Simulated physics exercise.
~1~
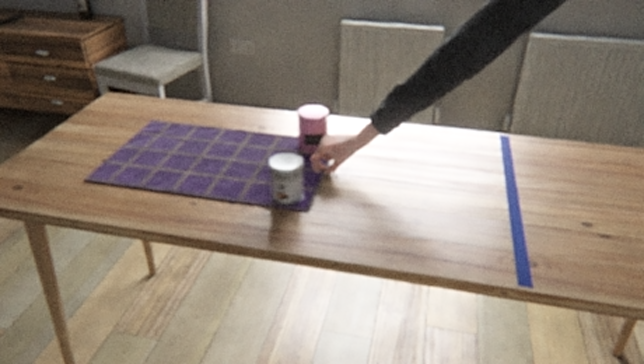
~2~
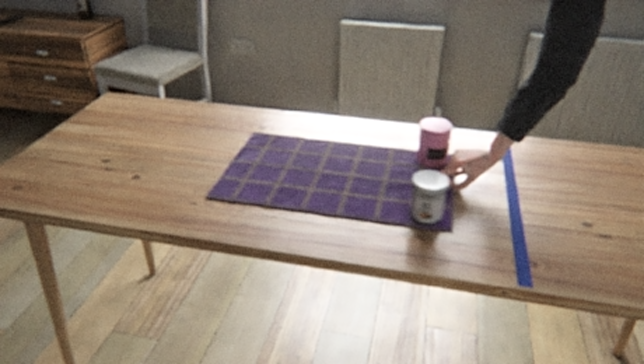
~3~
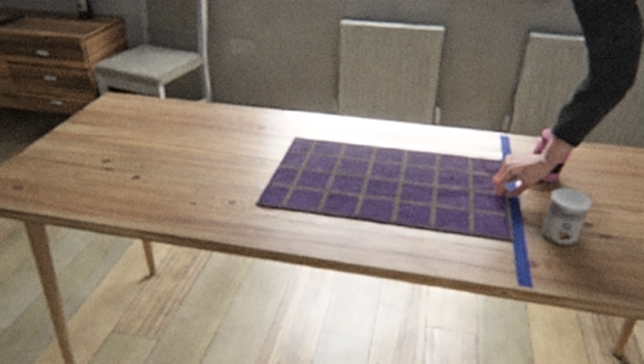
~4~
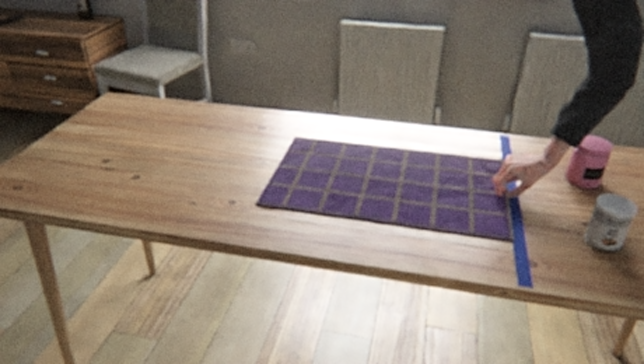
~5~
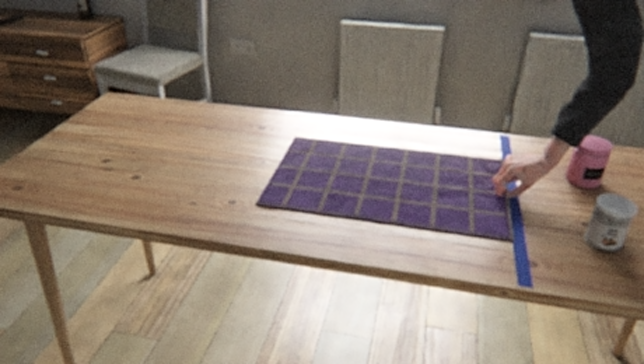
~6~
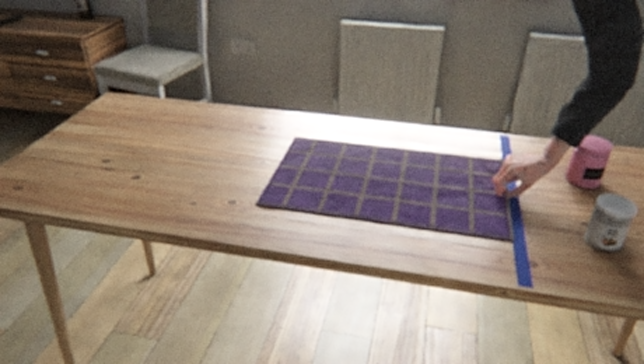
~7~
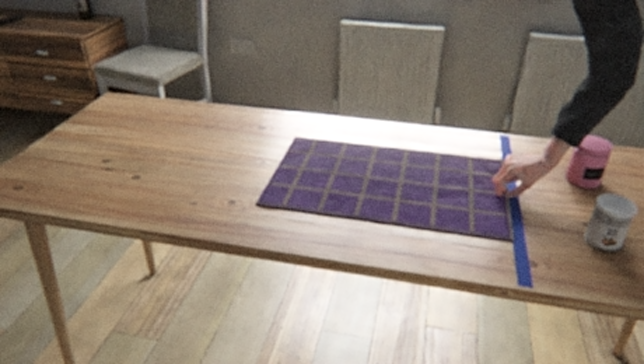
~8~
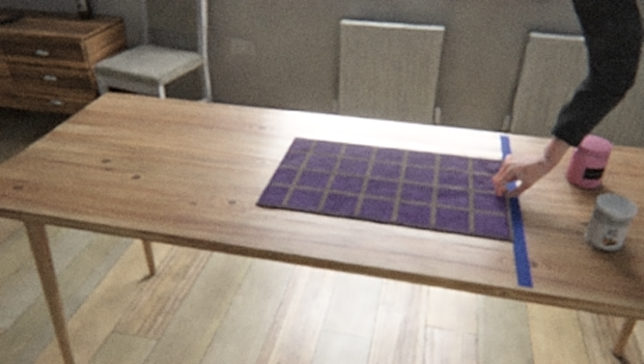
A hand pulled a purple tea towel carrying a pink jar and a white tin rightward across a wooden table, stopping at a strip of blue tape, while both containers slid off the cloth's front edge and ended upright beyond the tape.
